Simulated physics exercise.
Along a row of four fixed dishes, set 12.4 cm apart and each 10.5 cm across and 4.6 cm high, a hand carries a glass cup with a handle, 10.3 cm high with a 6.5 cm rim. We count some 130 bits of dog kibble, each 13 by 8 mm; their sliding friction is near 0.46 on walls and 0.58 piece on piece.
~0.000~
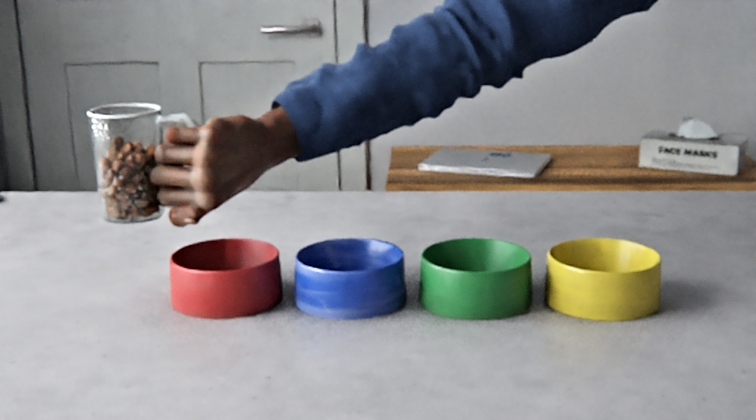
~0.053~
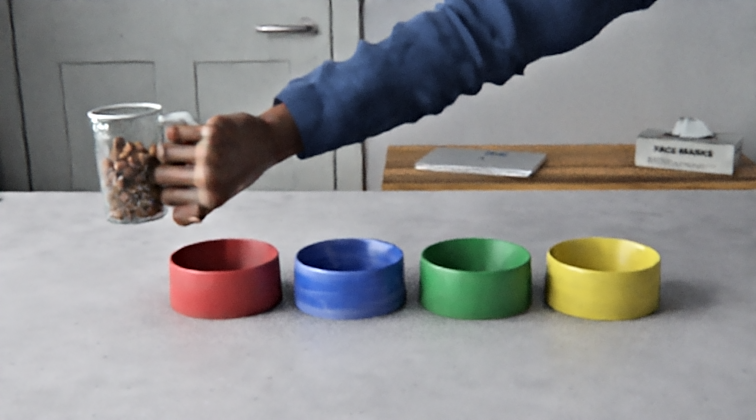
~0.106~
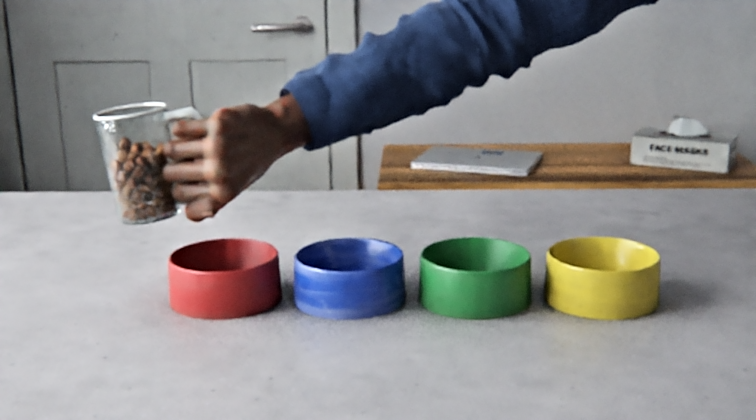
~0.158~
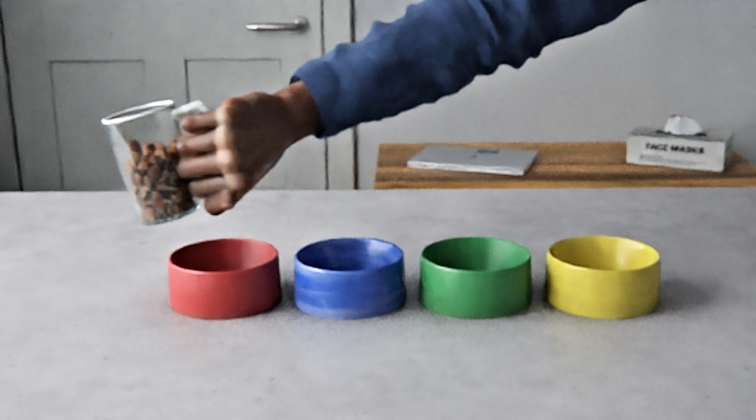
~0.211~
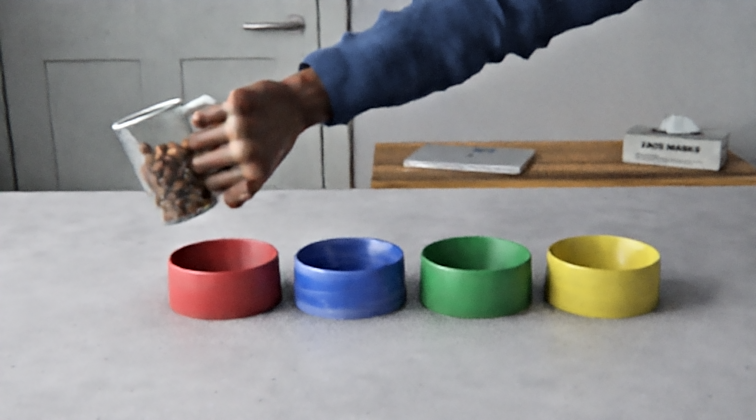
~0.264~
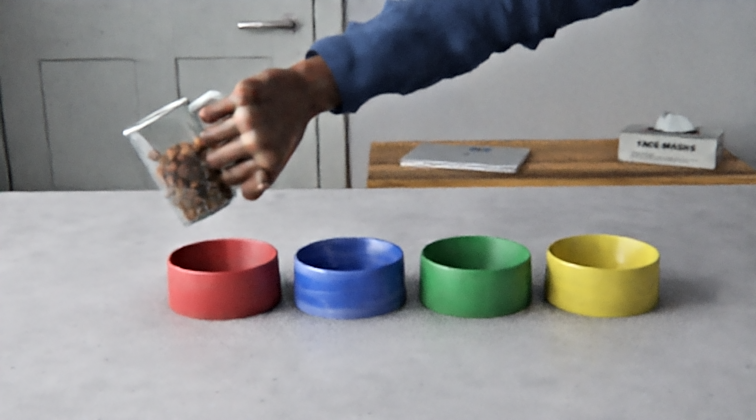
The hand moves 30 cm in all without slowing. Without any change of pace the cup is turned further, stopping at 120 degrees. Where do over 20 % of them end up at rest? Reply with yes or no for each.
Red dish: No, blue dish: Yes, green dish: No, yellow dish: No, counter: No.
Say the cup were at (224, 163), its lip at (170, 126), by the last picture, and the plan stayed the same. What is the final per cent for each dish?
You'd end up with red at 0, blue at 100, green at 0 and yellow at 0.
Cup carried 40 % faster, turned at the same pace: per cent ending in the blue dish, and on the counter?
Blue: 100; counter: 0.
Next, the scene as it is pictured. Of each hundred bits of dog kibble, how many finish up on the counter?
I'd reckon around 0 per cent.
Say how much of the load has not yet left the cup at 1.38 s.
Estimate: Some 30 %.
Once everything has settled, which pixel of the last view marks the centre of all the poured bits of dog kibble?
Close to pixel (363, 283).
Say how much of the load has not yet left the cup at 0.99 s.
Around 90 in a hundred.
After 0.70 s, tilt 83 degrees; cup holds 100 %.
After 0.99 s, tilt 118 degrees; cup holds 90 %, blue 10 %.
After 1.38 s, tilt 120 degrees; cup holds 30 %, blue 70 %.
At rest (2.2 s), red 0 %, blue 100 %, green 0 %, yellow 0 %, counter 0 %.
